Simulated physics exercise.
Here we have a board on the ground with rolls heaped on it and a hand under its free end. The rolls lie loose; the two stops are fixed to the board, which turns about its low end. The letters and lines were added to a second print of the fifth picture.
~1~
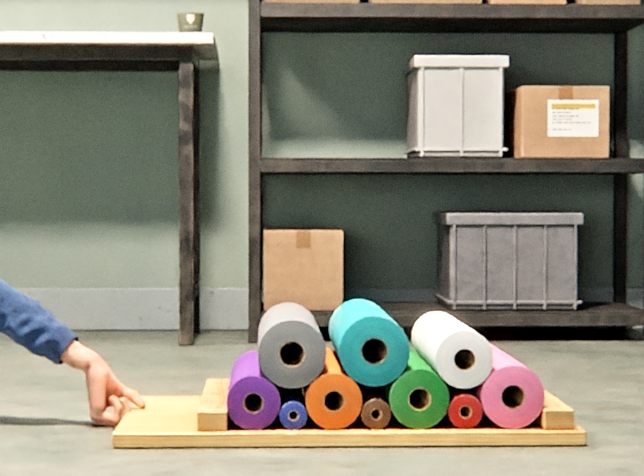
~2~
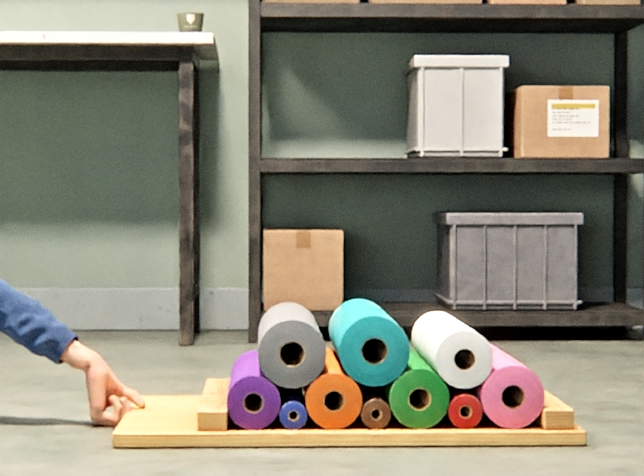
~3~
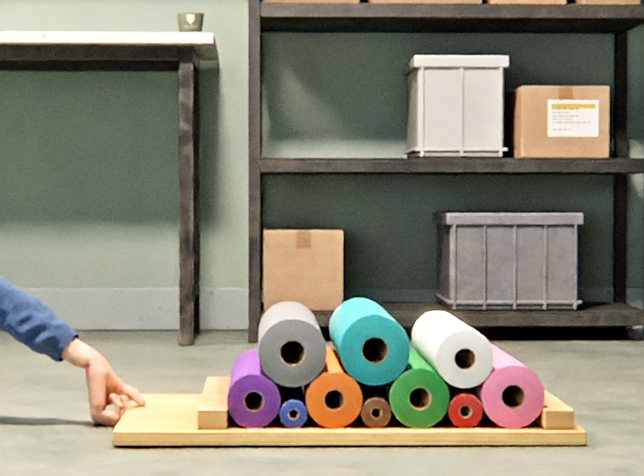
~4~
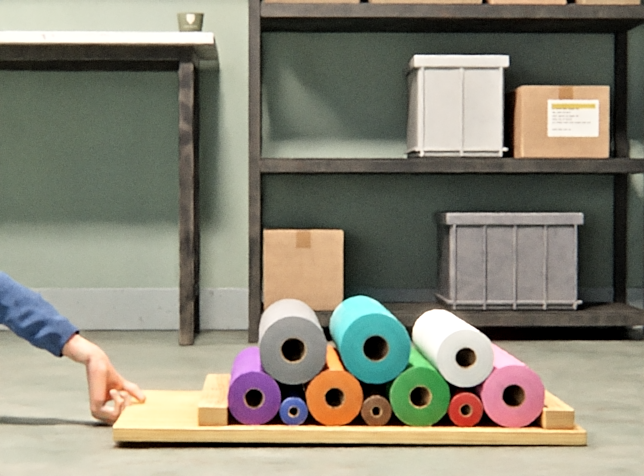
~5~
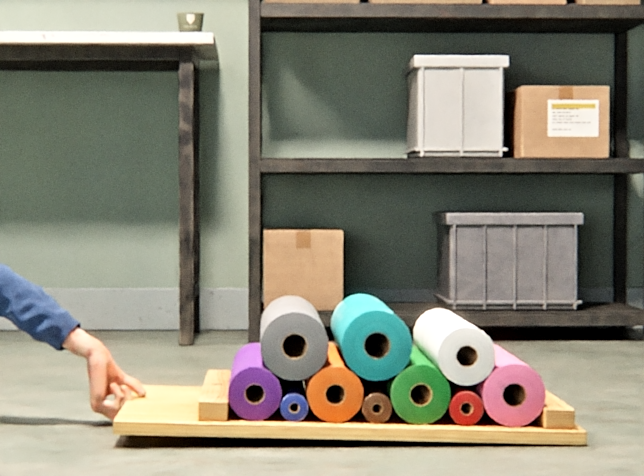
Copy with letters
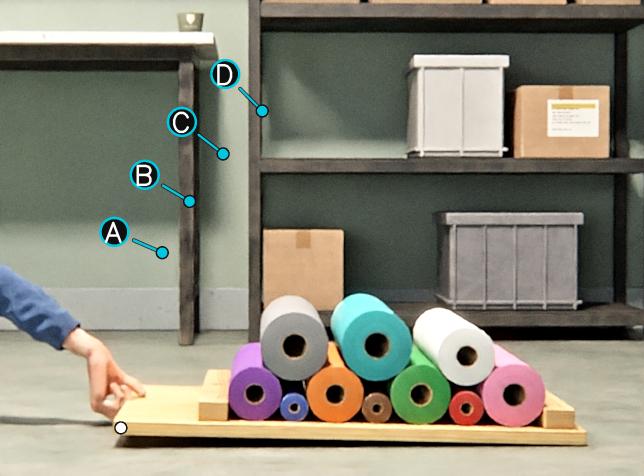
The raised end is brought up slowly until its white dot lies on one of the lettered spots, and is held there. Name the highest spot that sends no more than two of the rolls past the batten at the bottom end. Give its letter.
The answer is mark C.
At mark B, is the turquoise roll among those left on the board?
Yes, with B.
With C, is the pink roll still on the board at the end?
The pink roll: Yes.
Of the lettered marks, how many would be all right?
Three of the four.
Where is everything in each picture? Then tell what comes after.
In the first picture, green roll (419, 399); red roll (465, 411); pink roll (513, 397).
In the second picture, pink roll (513, 397); grey roll (292, 354).
In the third picture, board (344, 408); purple roll (254, 401); blue roll (293, 414); green roll (420, 398).
In the fourth picture, board (344, 406); purple roll (254, 398); blue roll (294, 412).
In the fifth picture, board (344, 403); purple roll (255, 394); blue roll (294, 408).
On the marked copy, A at (162, 253); B at (190, 202); C at (223, 154); D at (262, 111); the white dot at (121, 428).
Following C. Soon after the start, board at 20°.
Later, board at 38°.
In the end, board at 38°, none over the low batten.
As for the rest, A none over the low batten; B none over the low batten; D three over the low batten (grey, white, turquoise).
